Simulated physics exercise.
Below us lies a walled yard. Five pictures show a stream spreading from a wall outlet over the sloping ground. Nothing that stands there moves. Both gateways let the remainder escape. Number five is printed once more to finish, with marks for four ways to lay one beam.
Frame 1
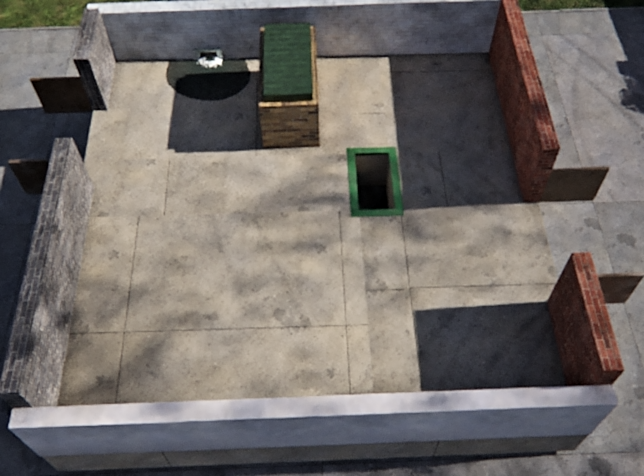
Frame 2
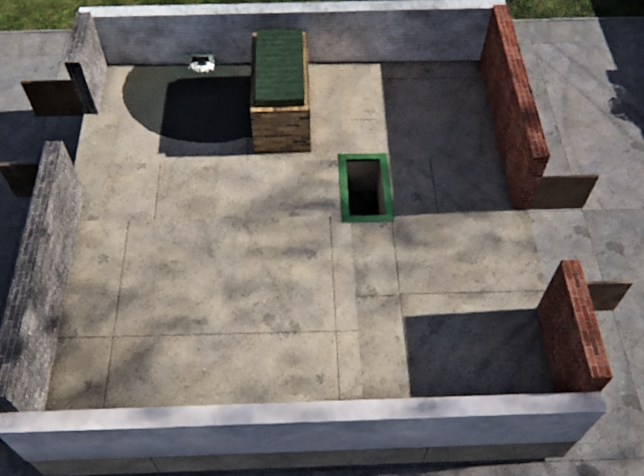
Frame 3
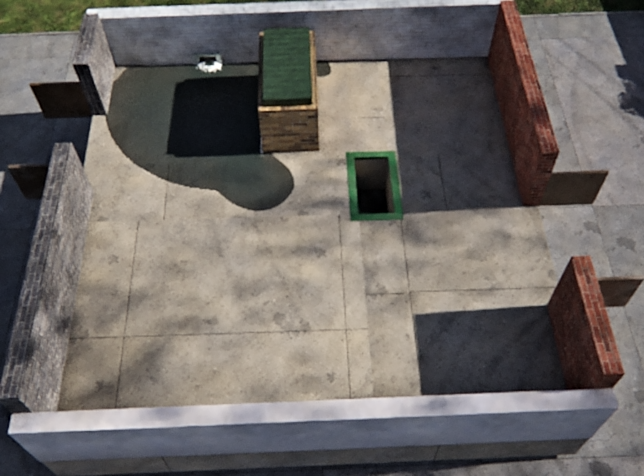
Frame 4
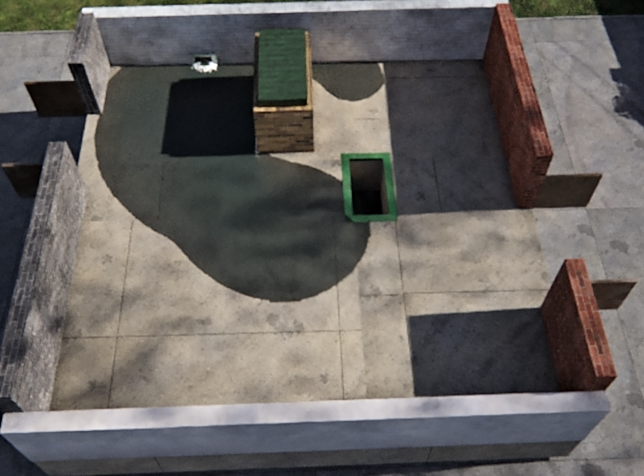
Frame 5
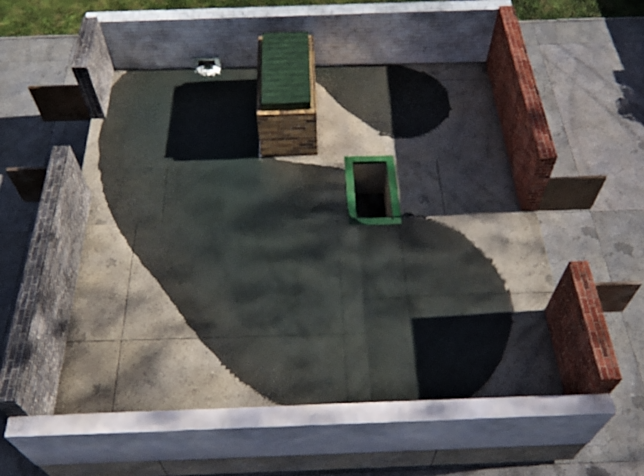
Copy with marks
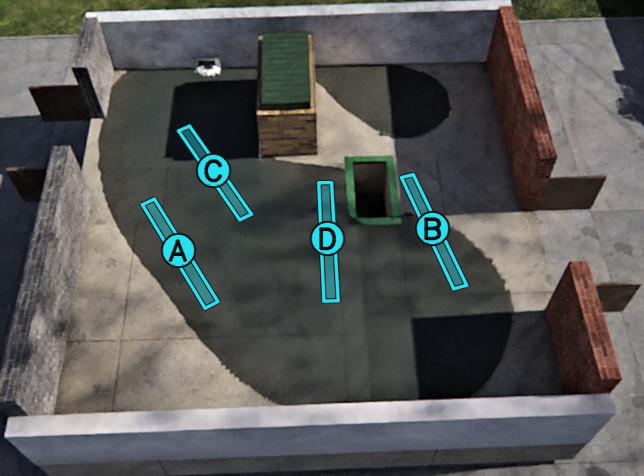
The clip opens on a walled yard seen from above, with a small dark patch of water by the outfall near the back wall. The water spreads around the brick block and forward across the paving, widening toward the right, until it covers about half the ground and enters the green gully.
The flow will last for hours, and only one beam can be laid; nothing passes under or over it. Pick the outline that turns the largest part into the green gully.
Best: C.
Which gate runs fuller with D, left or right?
More leaves on the right.
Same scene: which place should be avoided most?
D it is.
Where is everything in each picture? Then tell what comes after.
In the first frame, outfall at (209, 54); green gully at (374, 181); open gate at (535, 249); open gate at (101, 147); 3 % of the ground under water, visible out to (215, 95); green gully still dry.
In the second frame, 9 % of the ground under water, visible out to (200, 140); green gully still dry.
In the third frame, 17 % of the ground under water, visible out to (283, 195); green gully still dry.
In the fourth frame, 31 % of the ground under water, visible out to (312, 287); green gully still dry.
In the fifth frame, 53 % of the ground under water, visible out to (469, 373); green gully taking water.
In cyan, A from (148, 201) to (211, 304); B from (407, 176) to (460, 287); C from (184, 128) to (245, 216); D from (331, 300) to (325, 182).
With A, about 10 % of the stream goes into the green gully, about 88 % out by the gates.
With B, about 10 % of the stream goes into the green gully, about 88 % out by the gates.
With C, about 15 % of the stream goes into the green gully, about 83 % out by the gates.
With D, about 6 % of the stream goes into the green gully, about 90 % out by the gates.
